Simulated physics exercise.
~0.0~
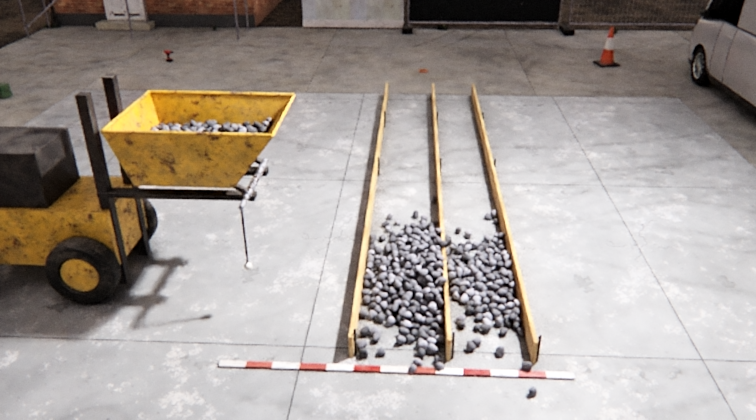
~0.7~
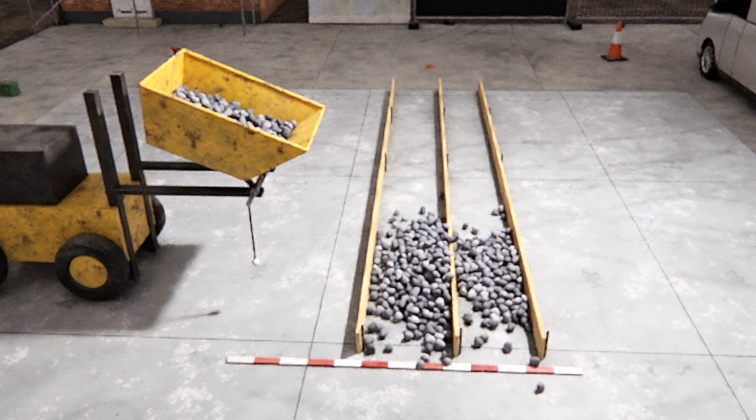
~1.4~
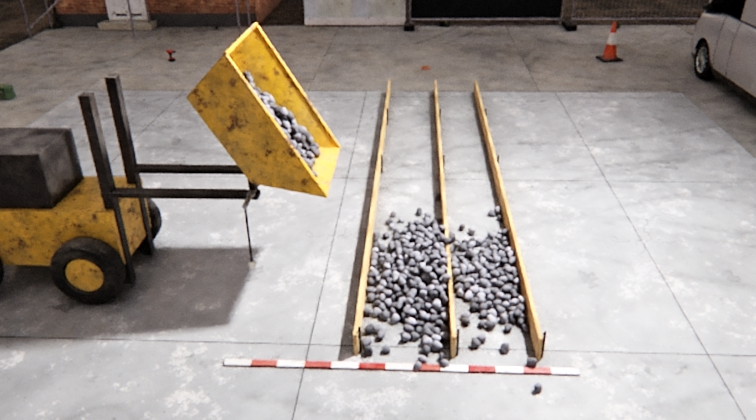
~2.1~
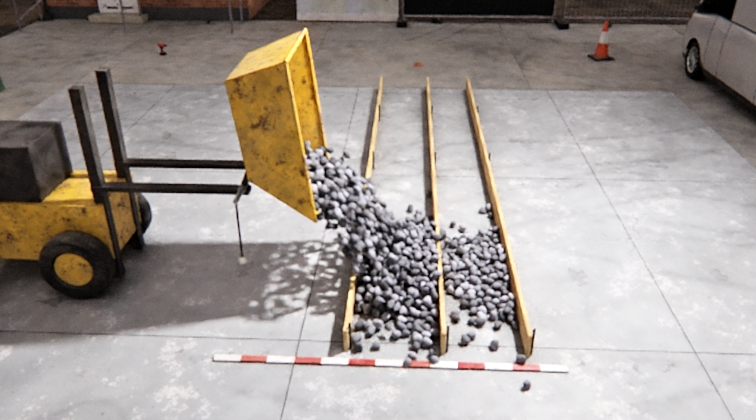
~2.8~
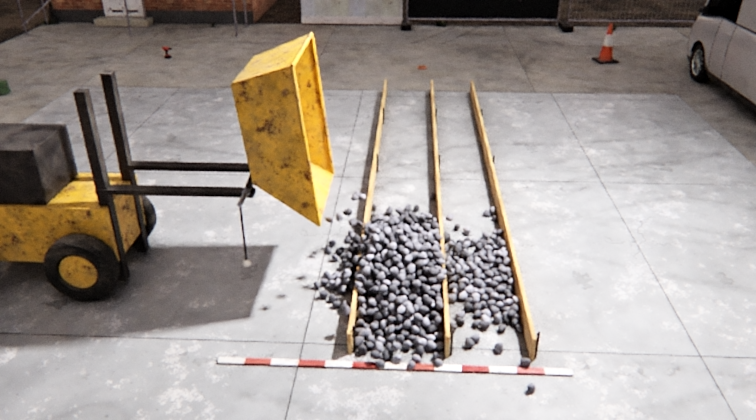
Yellow forklift skip tipping steeply to the right, spilling grey stones onto an earlier heap between planks, mostly filling the nearest bay.
